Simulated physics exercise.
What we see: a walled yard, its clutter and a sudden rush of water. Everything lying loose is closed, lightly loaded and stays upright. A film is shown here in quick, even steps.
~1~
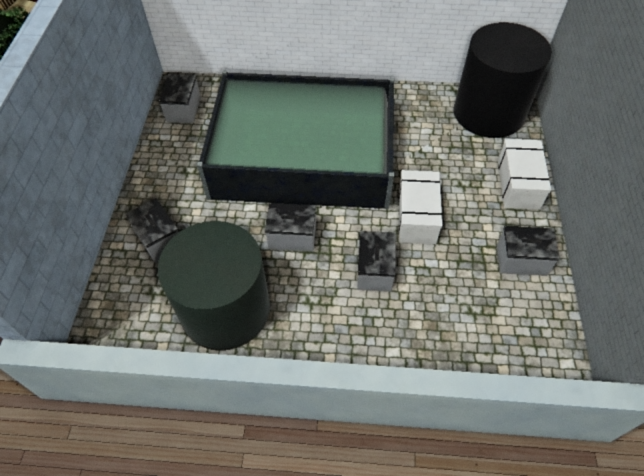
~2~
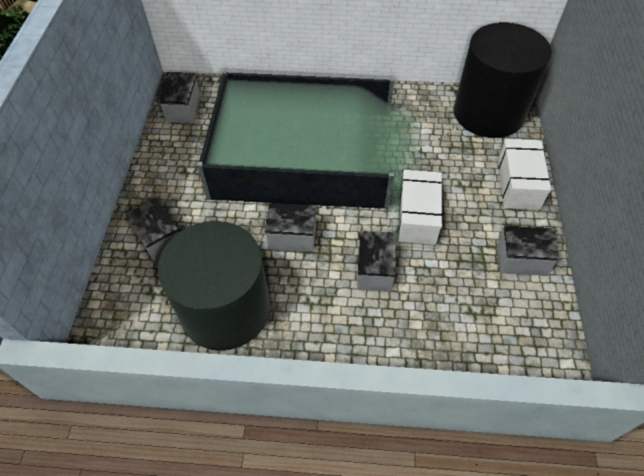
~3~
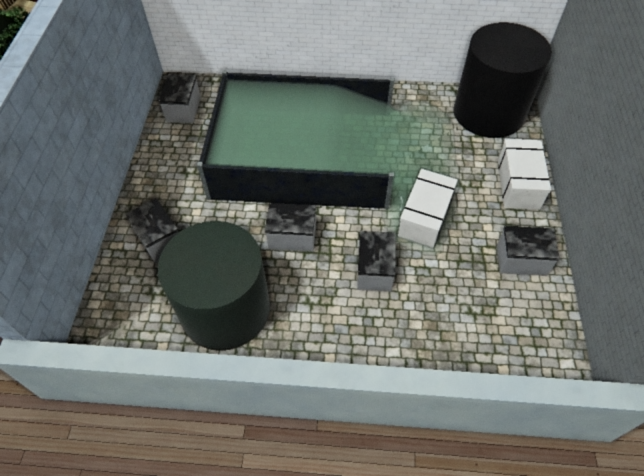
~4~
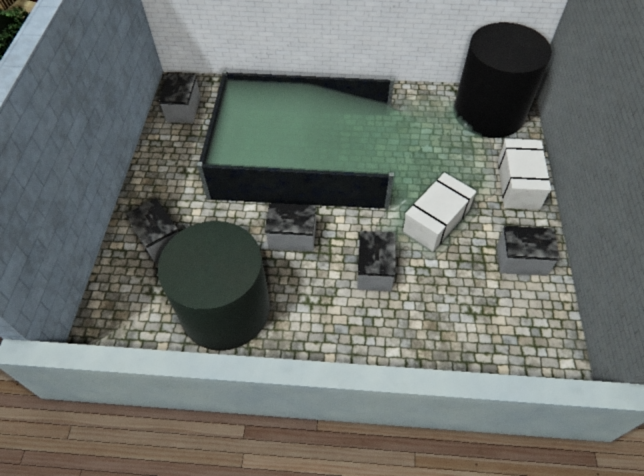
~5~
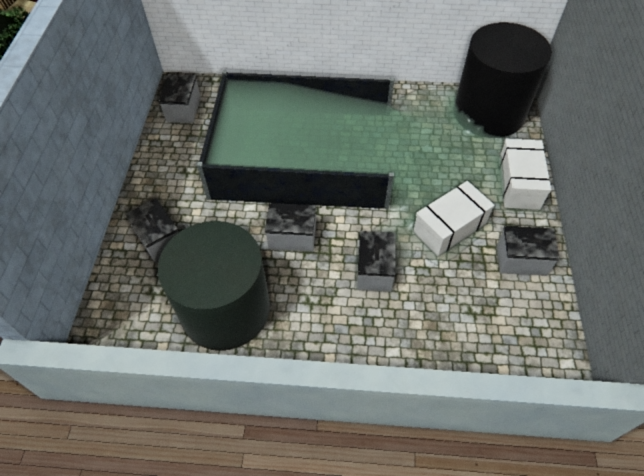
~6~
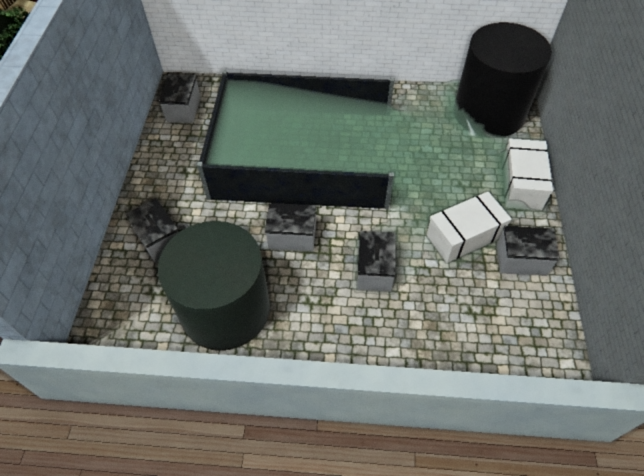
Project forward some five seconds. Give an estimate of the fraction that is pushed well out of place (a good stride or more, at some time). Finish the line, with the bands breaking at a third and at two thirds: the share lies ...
The share lies between a third and two thirds.
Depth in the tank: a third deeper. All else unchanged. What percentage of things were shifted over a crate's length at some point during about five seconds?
I'd put it near 90 out of a hundred.
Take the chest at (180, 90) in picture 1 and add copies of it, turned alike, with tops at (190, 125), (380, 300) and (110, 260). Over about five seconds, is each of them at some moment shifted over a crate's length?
Copy by copy, in order: Largely stays, relocated, largely stays.
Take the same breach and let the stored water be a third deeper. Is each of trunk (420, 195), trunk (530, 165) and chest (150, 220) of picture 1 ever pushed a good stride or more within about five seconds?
One after the other: Swept aside, swept aside, under that.
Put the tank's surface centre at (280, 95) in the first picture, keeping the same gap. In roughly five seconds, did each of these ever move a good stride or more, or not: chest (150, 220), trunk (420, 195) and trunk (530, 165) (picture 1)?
Item one not displaced far, item two travelled far enough, item three travelled far enough.
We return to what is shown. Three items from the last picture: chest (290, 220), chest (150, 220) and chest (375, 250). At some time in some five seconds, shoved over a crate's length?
Item one stayed under the mark, item two stayed under the mark, item three stayed under the mark.
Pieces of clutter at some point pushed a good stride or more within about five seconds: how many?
Number: 3.
A moment on, 1 of 7 are well off their spots; 0 afloat.
Next, 3 of 7 are well off their spots; 1 afloat.
Later, 3 of 7 are well off their spots; 3 afloat.
In the end, 3 of 7 are well off their spots, and 3 have been at some point; 2 afloat.
